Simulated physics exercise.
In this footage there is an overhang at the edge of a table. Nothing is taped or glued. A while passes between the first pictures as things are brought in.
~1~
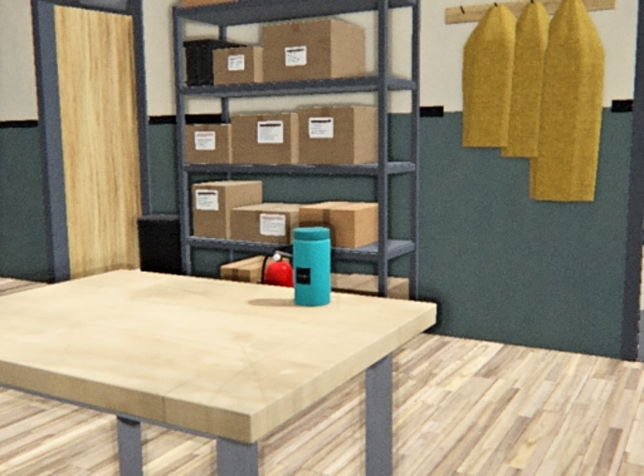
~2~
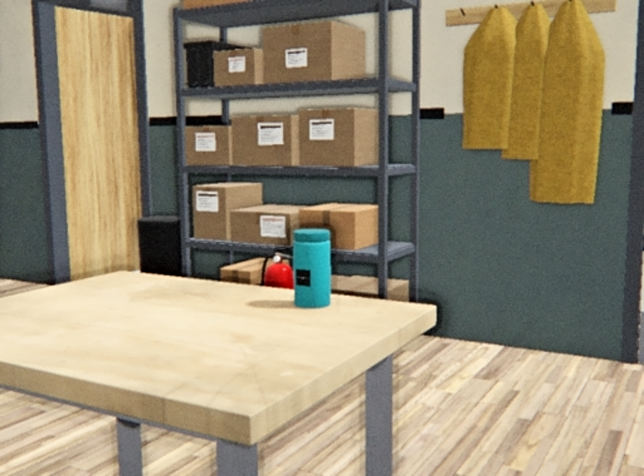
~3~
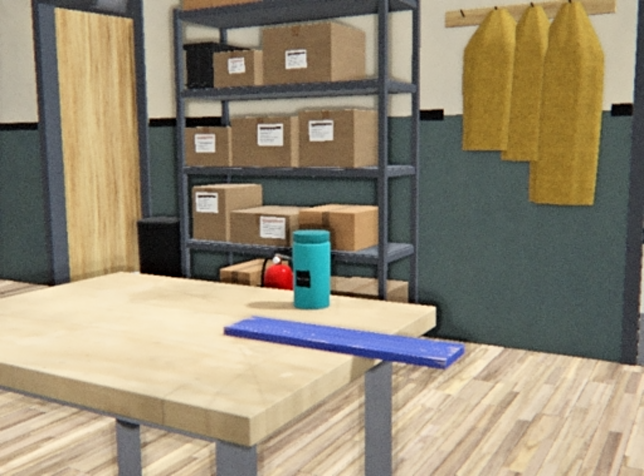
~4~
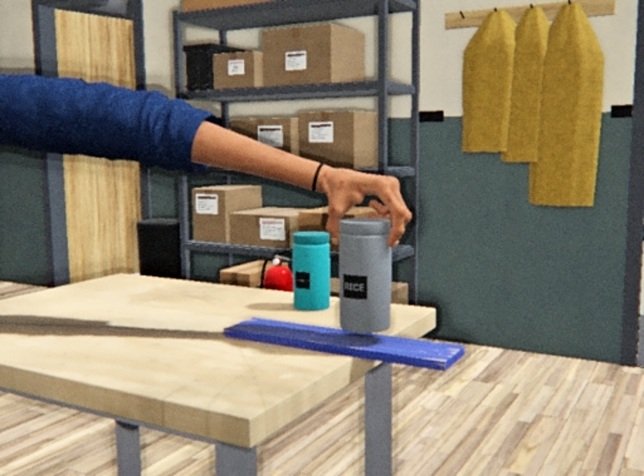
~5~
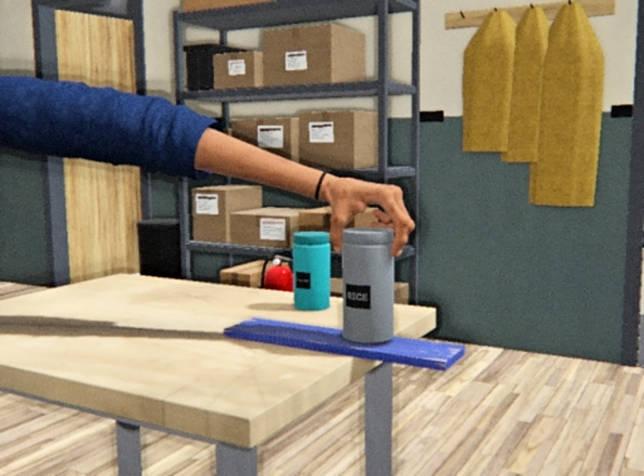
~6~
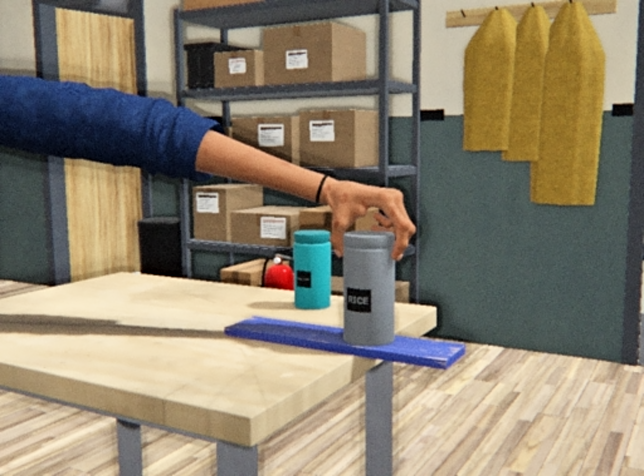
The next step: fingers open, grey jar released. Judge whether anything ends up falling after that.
It ends up where it was.
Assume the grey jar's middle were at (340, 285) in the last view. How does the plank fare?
It stays put.
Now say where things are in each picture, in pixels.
In the first frame, the last thing is not in view yet.
In the second frame, the last thing is not in view yet.
In the third frame, the last thing is not in view yet; blue plank (338, 340).
In the fourth frame, coming down; grey jar (365, 274); blue plank (338, 341).
In the fifth frame, coming down; grey jar (368, 284); blue plank (338, 341).
In the sixth frame, in place under the hand; grey jar (369, 287); blue plank (339, 340).
Then, 0.30 s after the last picture, nothing has stirred.
Then, 0.70 s after the last picture, grey jar resting near (369, 288).
At rest, all 3 in place. Seen from the same camera at the end, grey jar near (369, 288). The plank stays on the table.
